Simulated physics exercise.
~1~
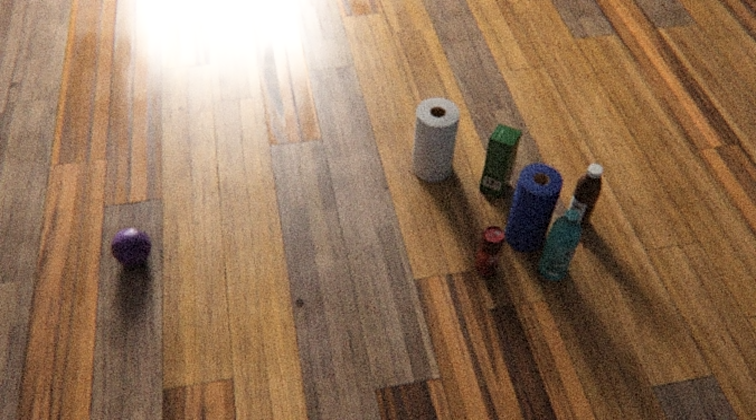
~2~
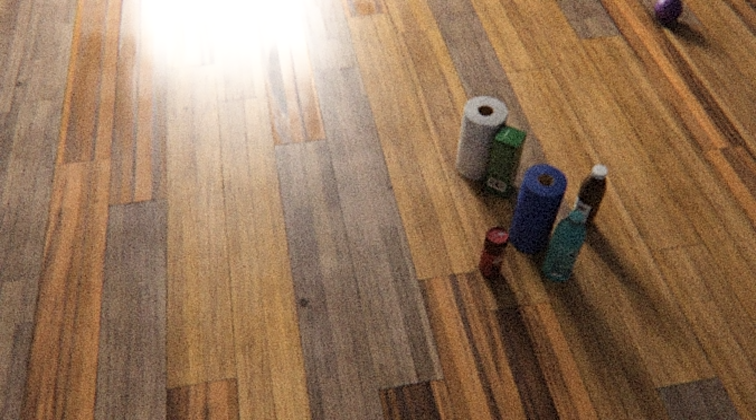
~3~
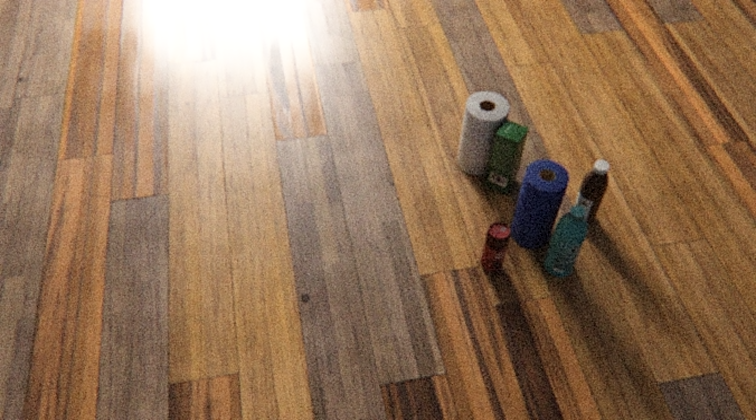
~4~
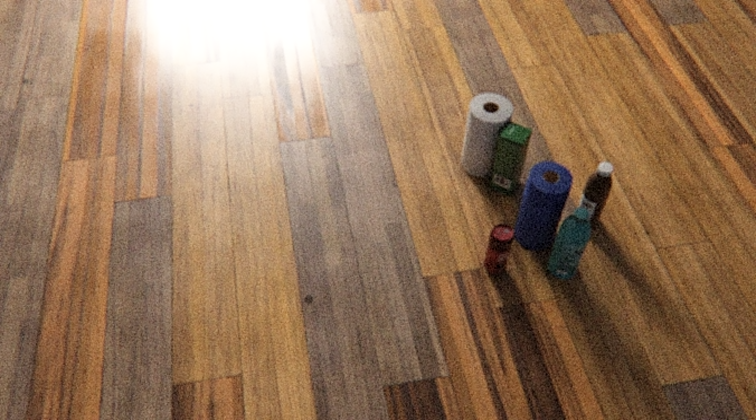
A purple ball sits at the left of a wooden plank floor, seen from above at an angle, with bright light glaring at the top. To the right stands a cluster of a white roll, a green carton, a blue roll, a small red can, a turquoise bottle and a brown bottle. The ball travels across to the upper right corner, and the white roll shifts a short way right, close beside the green carton, still upright. The ball then leaves view. The view sways slightly, and at the end all six items in the cluster remain standing.
